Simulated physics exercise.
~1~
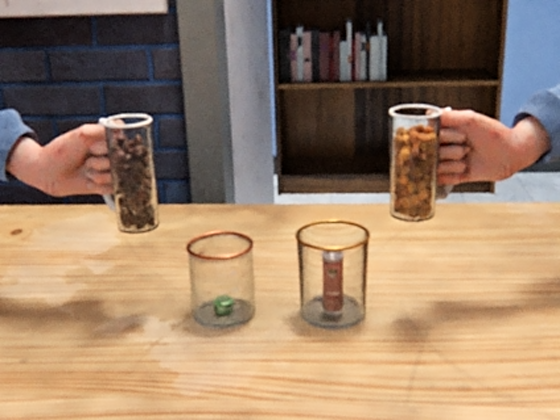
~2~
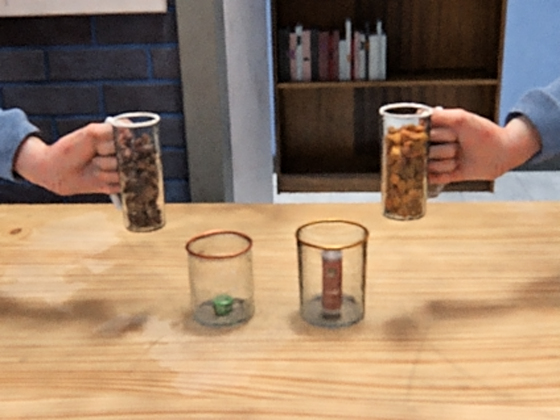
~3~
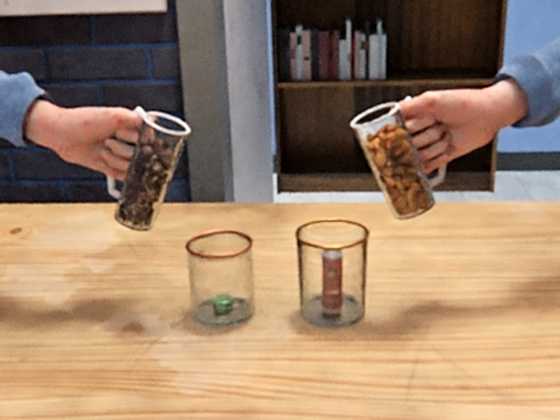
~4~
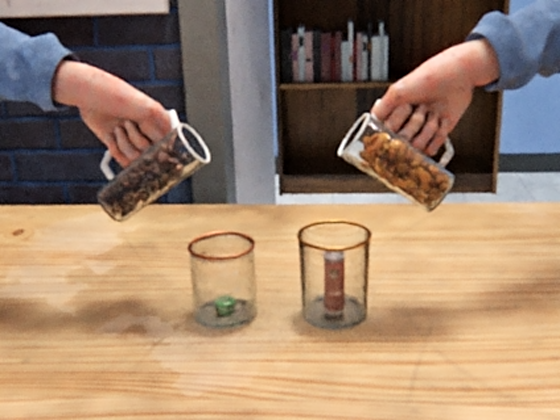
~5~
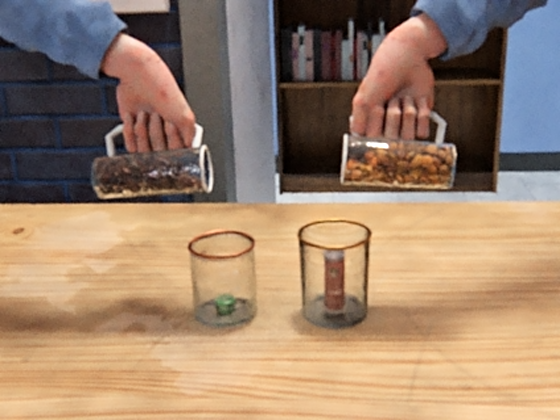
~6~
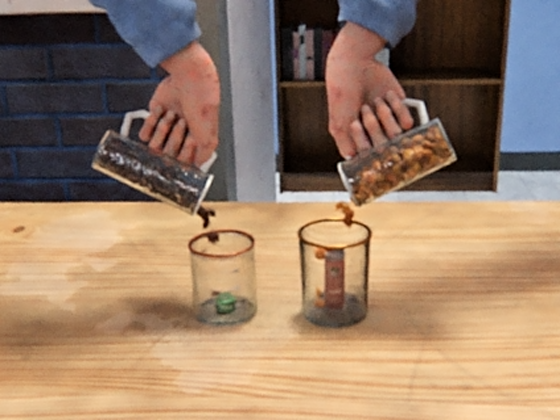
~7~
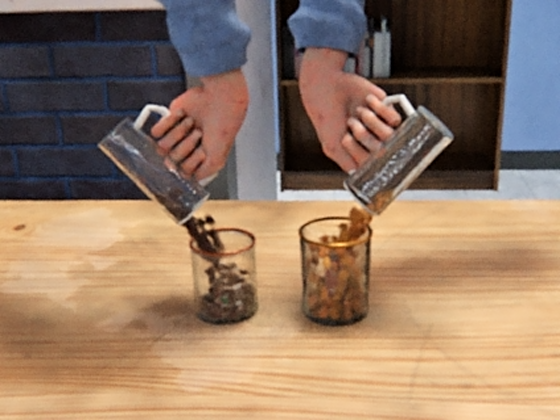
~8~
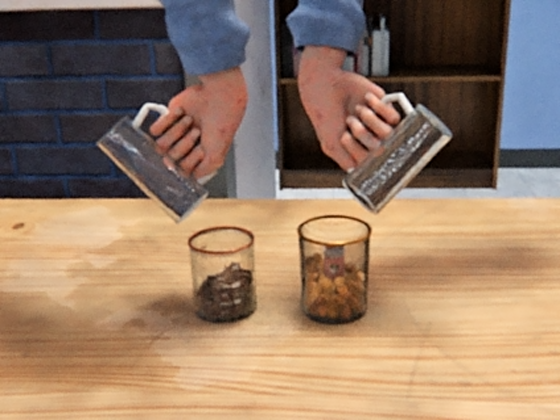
Two hands in blue sleeves hold clear handled cups above a pale wooden table, seen from the front by a slightly swaying camera, with a dark brick wall and a brown bookcase behind. The left cup holds dark brown pieces, the right one orange-brown pieces. Below stand two clear glasses, the left with a small green object inside, the right with an upright reddish tube. The hands move inward and tip the cups until both loads pour into the glasses. The cups empty, leaving the green object buried and the tube's top still showing above the orange-brown heap.
